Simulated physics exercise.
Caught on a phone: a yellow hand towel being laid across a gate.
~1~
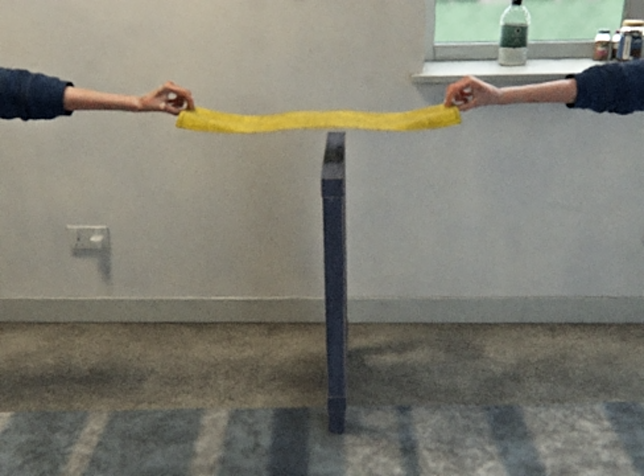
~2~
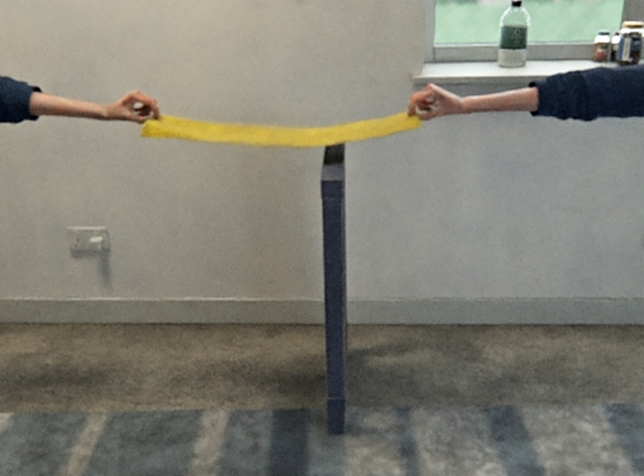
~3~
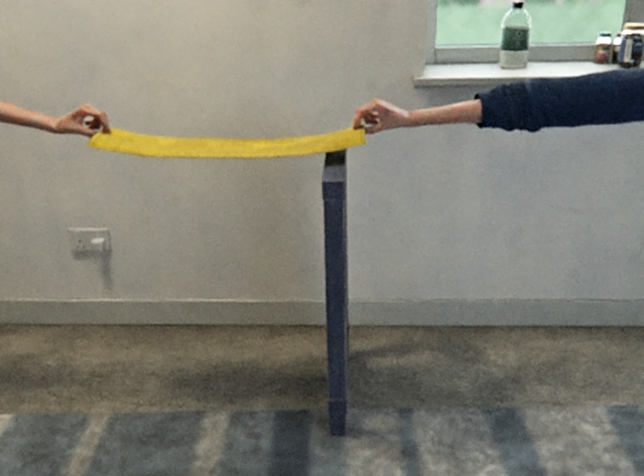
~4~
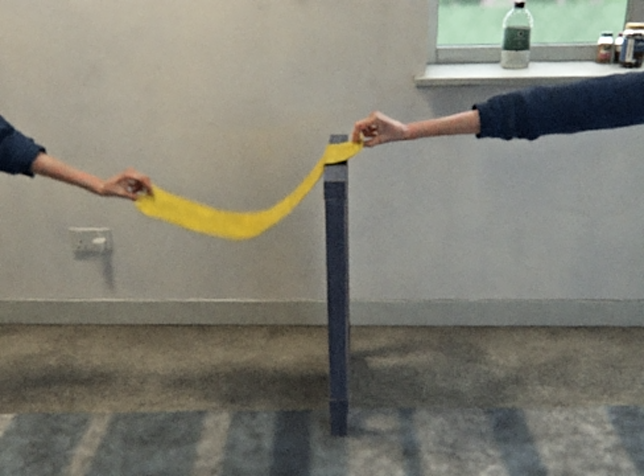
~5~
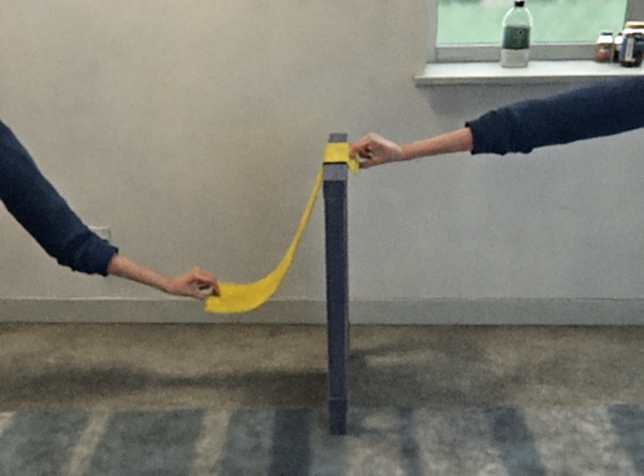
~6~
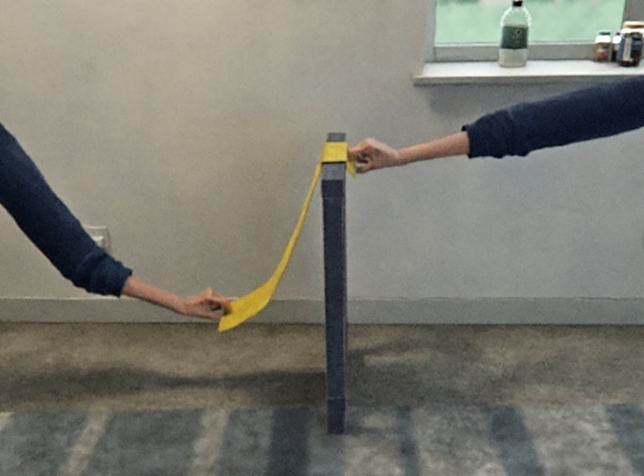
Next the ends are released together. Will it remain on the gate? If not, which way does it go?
The yellow hand towel drops leftwards.
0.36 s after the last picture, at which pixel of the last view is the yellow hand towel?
At about (294, 329).
Then, 0.36 s after the last picture, hand towel clear of the top and falling near (294, 329).
Then, 0.60 s after the last picture, hand towel in a heap on the floor near (298, 388).
At rest, hand towel in a heap on the floor near (299, 389). The yellow hand towel slips off to the left.
